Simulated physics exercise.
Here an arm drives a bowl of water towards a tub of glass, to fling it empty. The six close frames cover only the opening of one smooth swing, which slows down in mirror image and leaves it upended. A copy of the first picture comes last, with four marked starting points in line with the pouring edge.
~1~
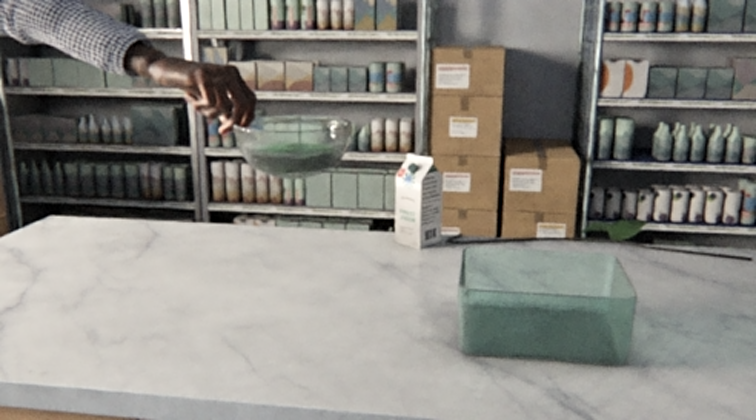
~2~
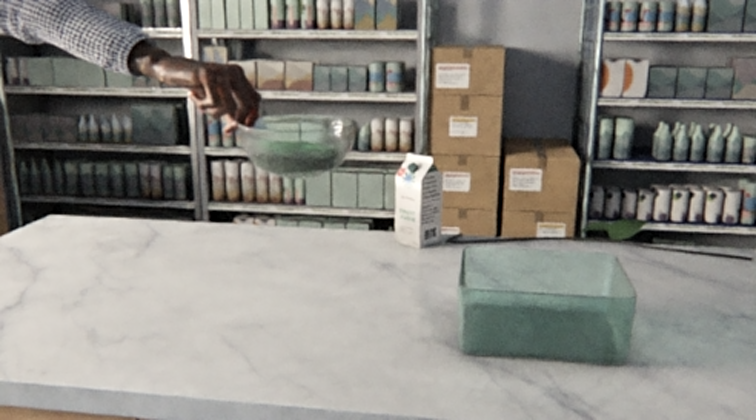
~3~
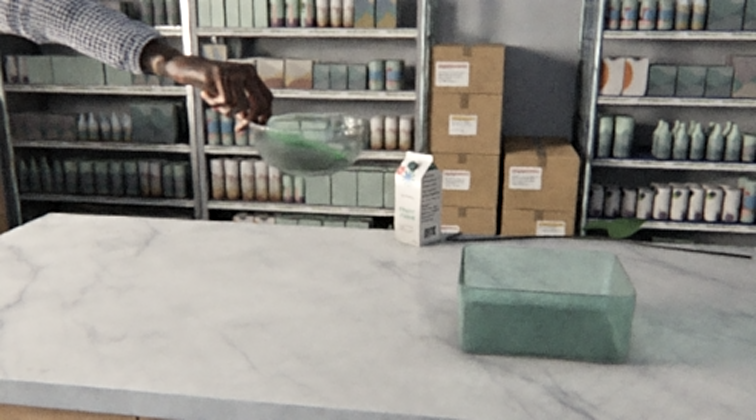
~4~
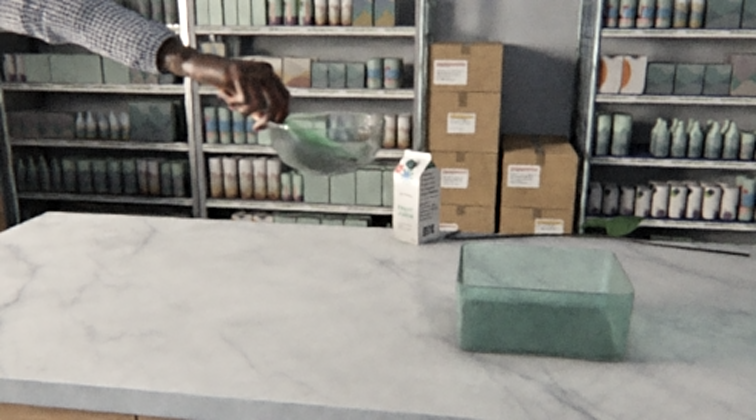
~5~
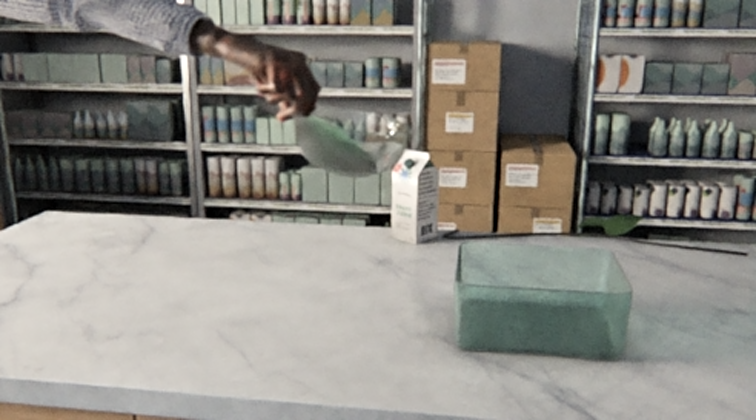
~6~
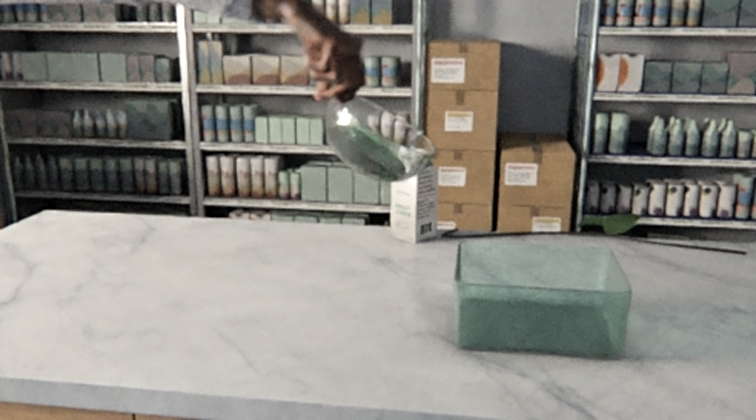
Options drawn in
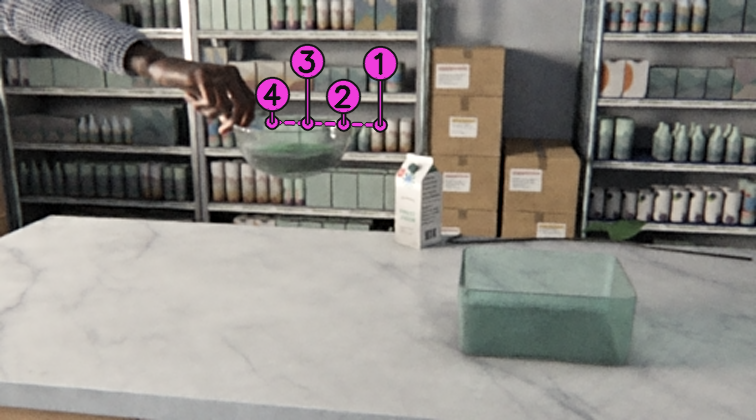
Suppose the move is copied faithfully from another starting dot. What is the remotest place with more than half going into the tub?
Dot 4 just does it.
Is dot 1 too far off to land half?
No, that is safe.
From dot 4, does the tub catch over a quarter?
Yes.
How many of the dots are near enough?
All four.
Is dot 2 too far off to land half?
No.
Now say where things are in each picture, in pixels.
Upright, lip at (349, 124); tub from (458, 350) to (627, 363); nothing has left yet.
Upright, lip at (353, 123); nothing has left yet.
Upright, lip at (366, 122); nothing has left yet.
Upright, lip at (384, 121); nothing has left yet.
Tipped about 9°, lip at (410, 130); nothing has left yet.
Tipped about 29°, lip at (436, 152); nothing has left yet.
On the marked copy, 1 at (380, 125); 2 at (343, 124); 3 at (307, 123); 4 at (272, 122).
For dot 1, about 74 % lands in the tub, 3 % falls short and 24 % goes beside or beyond.
For dot 2, about 86 % lands in the tub, 9 % falls short and 6 % goes beside or beyond.
For dot 3, about 76 % lands in the tub, 11 % falls short and 13 % goes beside or beyond.
For dot 4, about 61 % lands in the tub, 22 % falls short and 16 % goes beside or beyond.
